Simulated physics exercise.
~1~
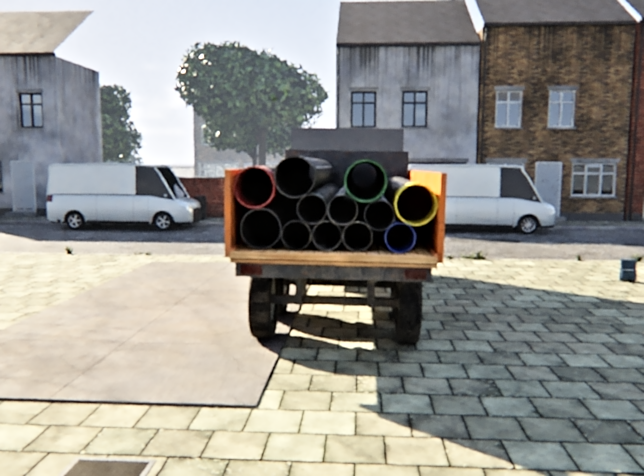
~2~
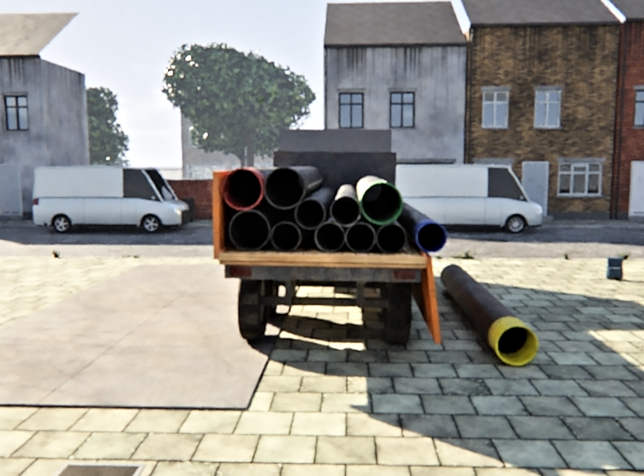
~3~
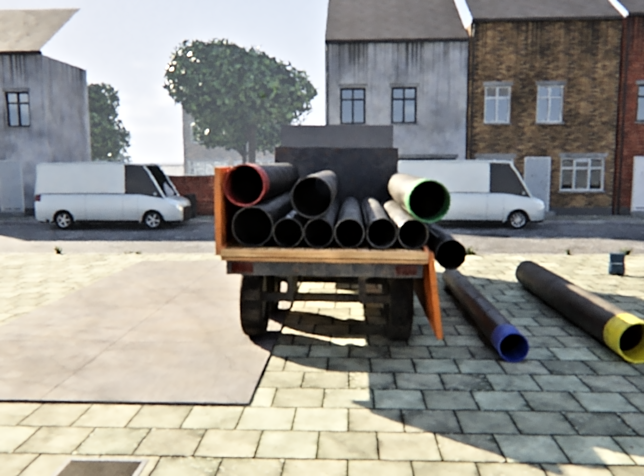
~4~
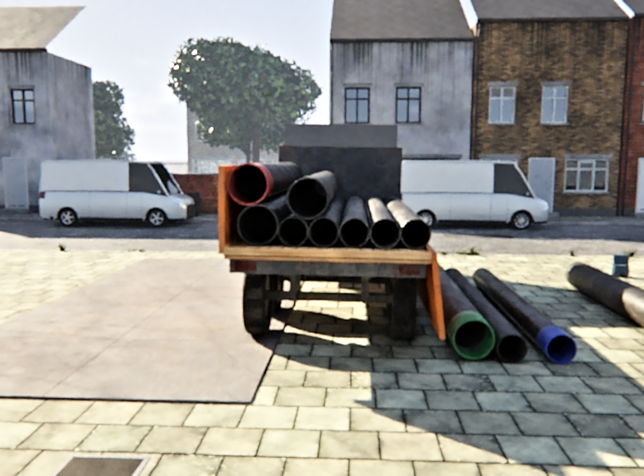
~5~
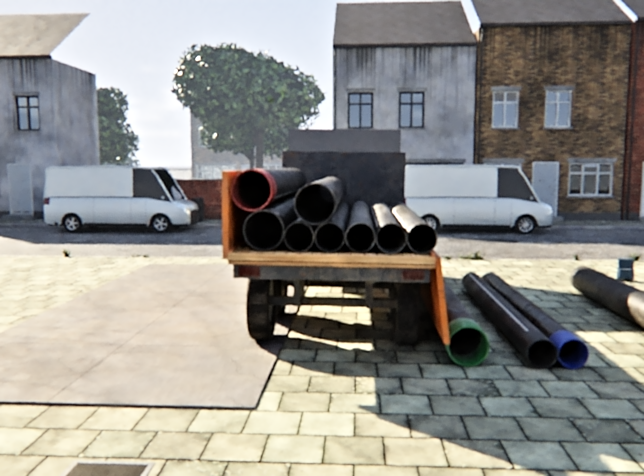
We see the tail of a flatbed lorry stacked with dark pipes as its right side panel drops open; the yellow-ended pipe, then the blue, then the green spill onto the paving at right, along with a plain one, while the red-ended pipe stays aboard with the rest.
